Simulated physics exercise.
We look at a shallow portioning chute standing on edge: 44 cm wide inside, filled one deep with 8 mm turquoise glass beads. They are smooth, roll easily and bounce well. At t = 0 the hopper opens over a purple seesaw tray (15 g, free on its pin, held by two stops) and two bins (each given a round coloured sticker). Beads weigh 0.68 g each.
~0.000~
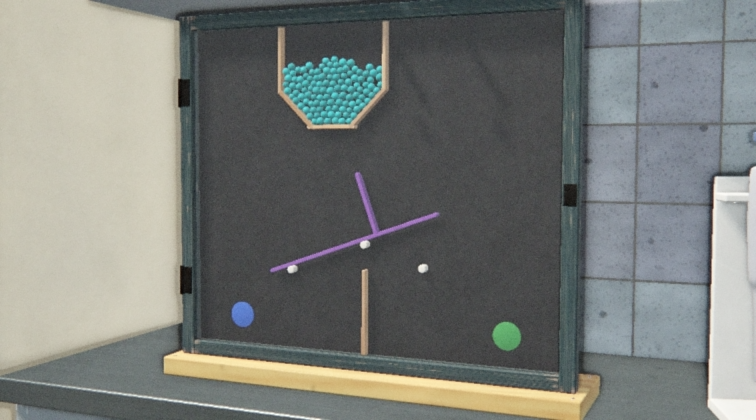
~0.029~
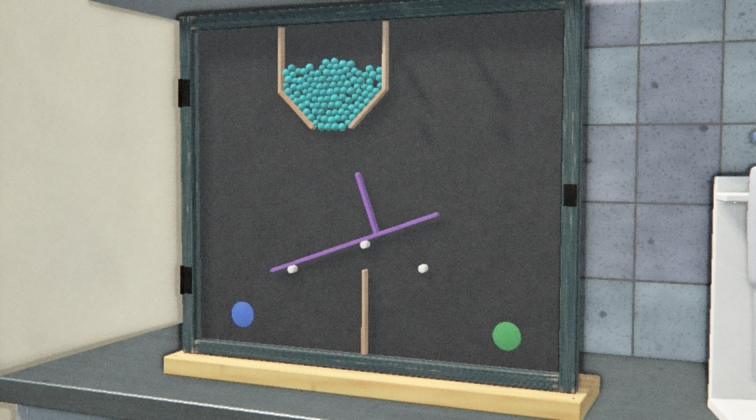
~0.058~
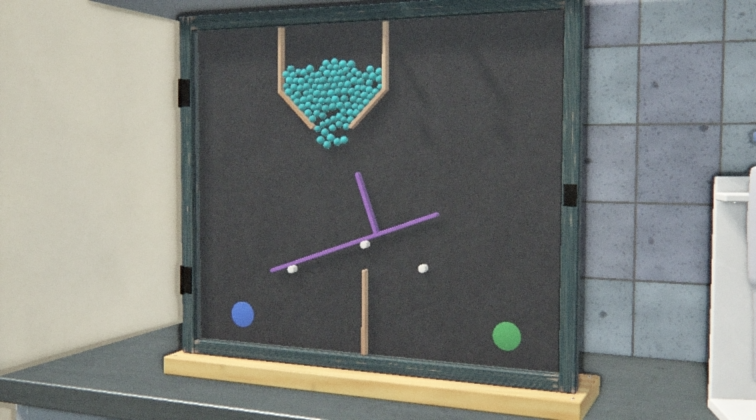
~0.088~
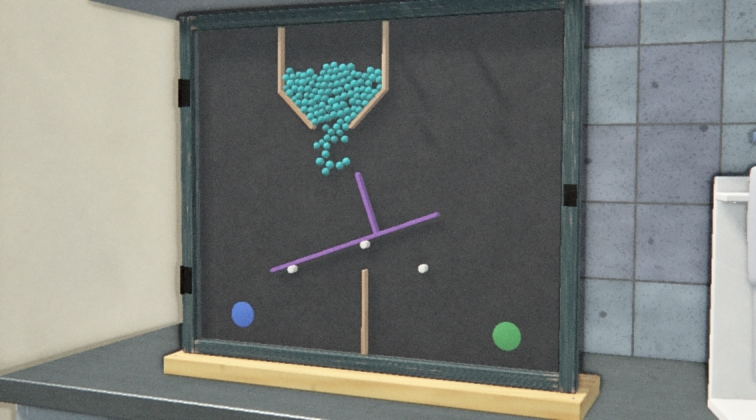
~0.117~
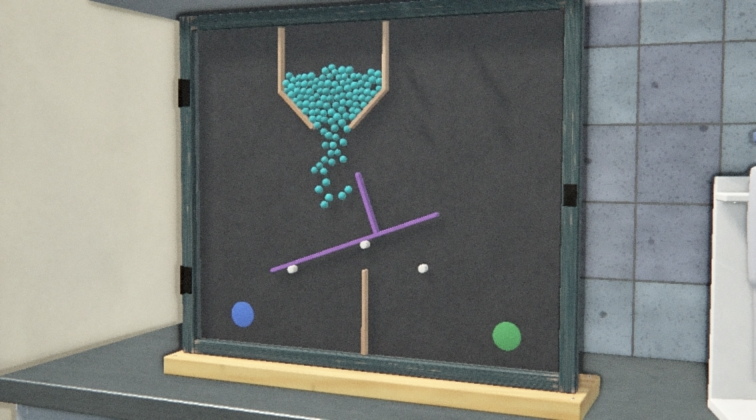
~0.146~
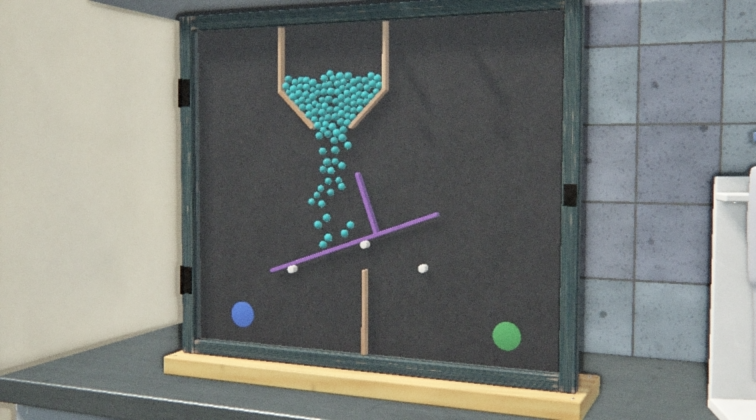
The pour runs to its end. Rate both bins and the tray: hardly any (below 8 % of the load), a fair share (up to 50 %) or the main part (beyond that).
Green bin: Hardly any; blue bin: The main part; tray: Hardly any.
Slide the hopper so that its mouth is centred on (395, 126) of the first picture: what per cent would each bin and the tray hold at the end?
Green bin: 55; blue bin: 45; tray: 5.
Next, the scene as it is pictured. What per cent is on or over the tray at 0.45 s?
Roughly 60 per cent.
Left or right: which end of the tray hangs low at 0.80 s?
Its left end is down.
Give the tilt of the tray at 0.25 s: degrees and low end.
Some 20° with the left end low.
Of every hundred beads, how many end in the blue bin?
About 100 per cent.
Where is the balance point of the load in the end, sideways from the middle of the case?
Some 14 cm left of it.
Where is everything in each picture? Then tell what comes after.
Gate shut, about 110 beads in the hopper; its mouth (313, 127) to (352, 127); tray left end down 19°; its ends (273, 270) and (436, 215), top of its upright wall (358, 175); pivot (365, 245); stops (292, 269) and (423, 269); no lips; green bin (507, 336), blue bin (243, 314), in the first picture.
In the second picture, 3 out; bottom bead (342, 127); tray left end down 19°.
In the third picture, 8 out; bottom bead (327, 145); tray left end down 19°.
In the fourth picture, 17 out; bottom bead (326, 172); tray left end down 19°.
In the fifth picture, 22 out; bottom bead (324, 205); tray left end down 19°.
In the sixth picture, 30 out; bottom bead (323, 245); tray left end down 19°; its ends (273, 270) and (436, 215), top of its upright wall (358, 175).
By 0.25 s 55 % have left the hopper; tray left end down 19°; on or over it 50 %, past it to the left 5 %, to the right 0 %.
By 0.45 s 100 % have left the hopper; tray left end down 19°; on or over it 60 %, past it to the left 35 %, to the right 0 %.
By 0.80 s 100 % have left the hopper; tray left end down 19°; on or over it 15 %, past it to the left 85 %, to the right 0 %.
Settled by 1.8 s, green bin 0 %, blue bin 100 %, tray 0 %; tray left end down 19°.
